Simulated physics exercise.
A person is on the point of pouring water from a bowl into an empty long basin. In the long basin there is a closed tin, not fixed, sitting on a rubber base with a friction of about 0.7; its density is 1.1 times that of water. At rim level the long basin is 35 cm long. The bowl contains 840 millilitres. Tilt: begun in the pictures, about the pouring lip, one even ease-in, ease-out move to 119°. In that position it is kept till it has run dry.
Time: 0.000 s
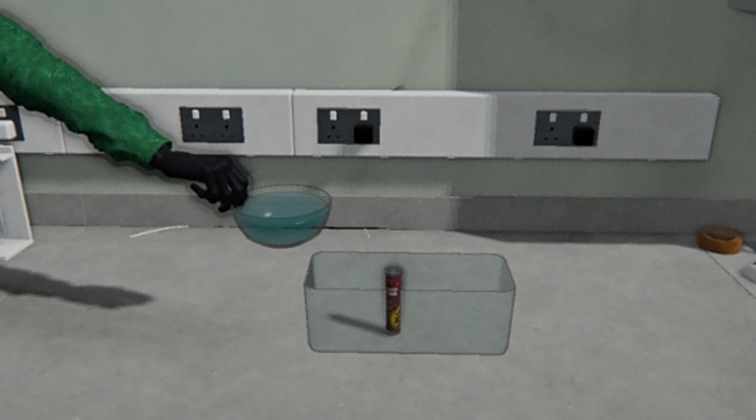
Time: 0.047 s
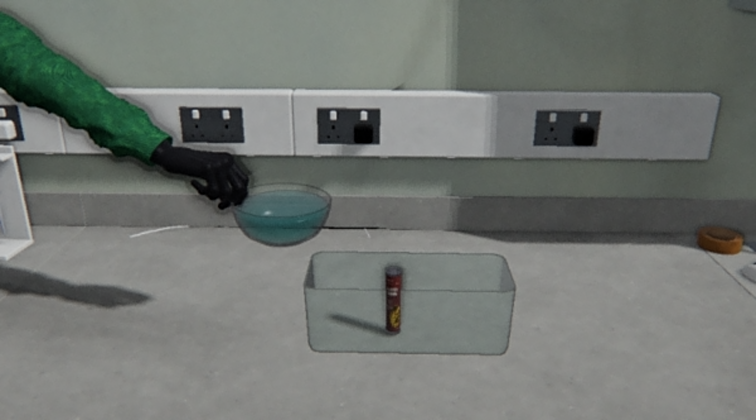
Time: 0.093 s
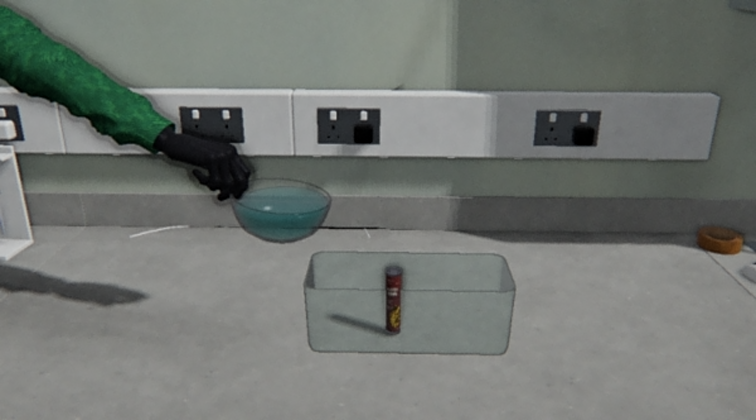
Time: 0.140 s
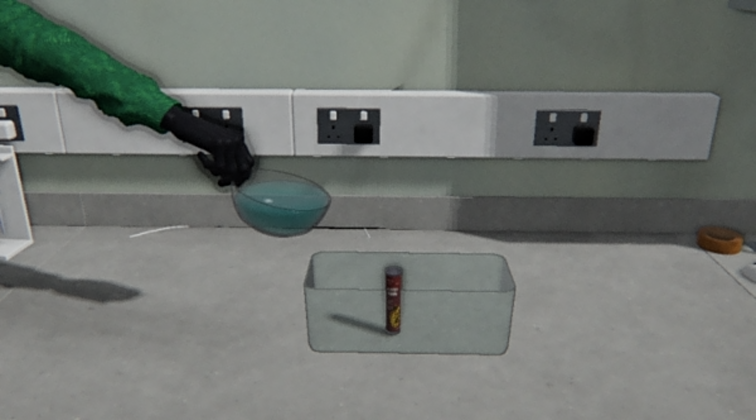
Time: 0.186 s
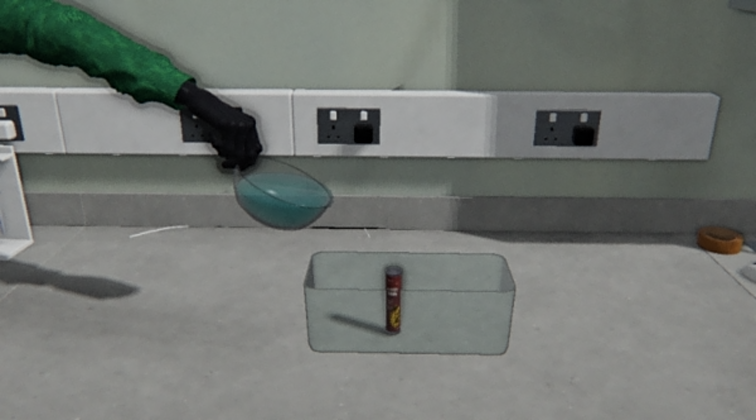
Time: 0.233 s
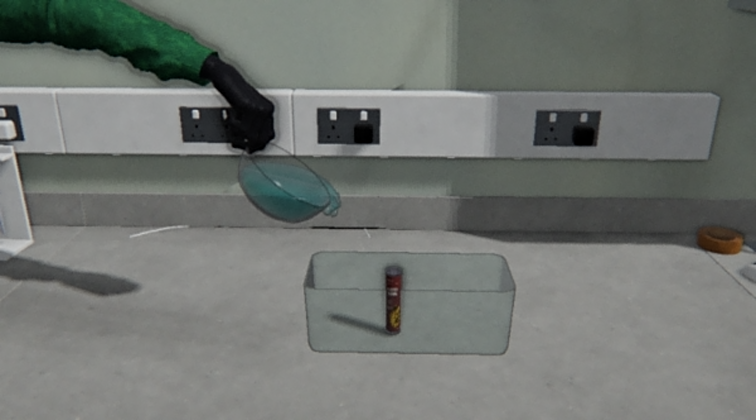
A black-gloved hand in a green sleeve held a clear bowl of bluish water and tilted it to the right, gently and then more steeply, until a little water slipped over its lip above a long basin holding a small closed tin.
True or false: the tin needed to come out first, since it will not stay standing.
False.
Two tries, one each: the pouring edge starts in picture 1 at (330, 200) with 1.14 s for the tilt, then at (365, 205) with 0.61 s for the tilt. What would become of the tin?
Run one: It tumbles. Run two: It tumbles.
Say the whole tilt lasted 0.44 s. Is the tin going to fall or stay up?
Well, the tin simply tips.
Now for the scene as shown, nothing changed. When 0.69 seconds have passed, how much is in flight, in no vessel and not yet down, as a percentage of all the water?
About 1 percent.
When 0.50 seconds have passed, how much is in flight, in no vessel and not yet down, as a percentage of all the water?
Some 70 % is the figure.
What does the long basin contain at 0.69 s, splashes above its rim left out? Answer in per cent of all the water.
98 %, more or less.
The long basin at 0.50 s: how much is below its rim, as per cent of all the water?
Near 20 in a hundred.
After 0.50 s the tilt is 109° and 9 per cent is still to pour; the tin stands where it began.
After 0.69 s the tilt is 119° and 0 per cent is still to pour; the tin stands where it began.
After 0.89 s the tilt is 119° and 0 per cent is still to pour; the tin stands where it began.
After 1.11 s the tilt is 119° and 0 per cent is still to pour; the tin stands where it began.
In the end the tin stands where it began.
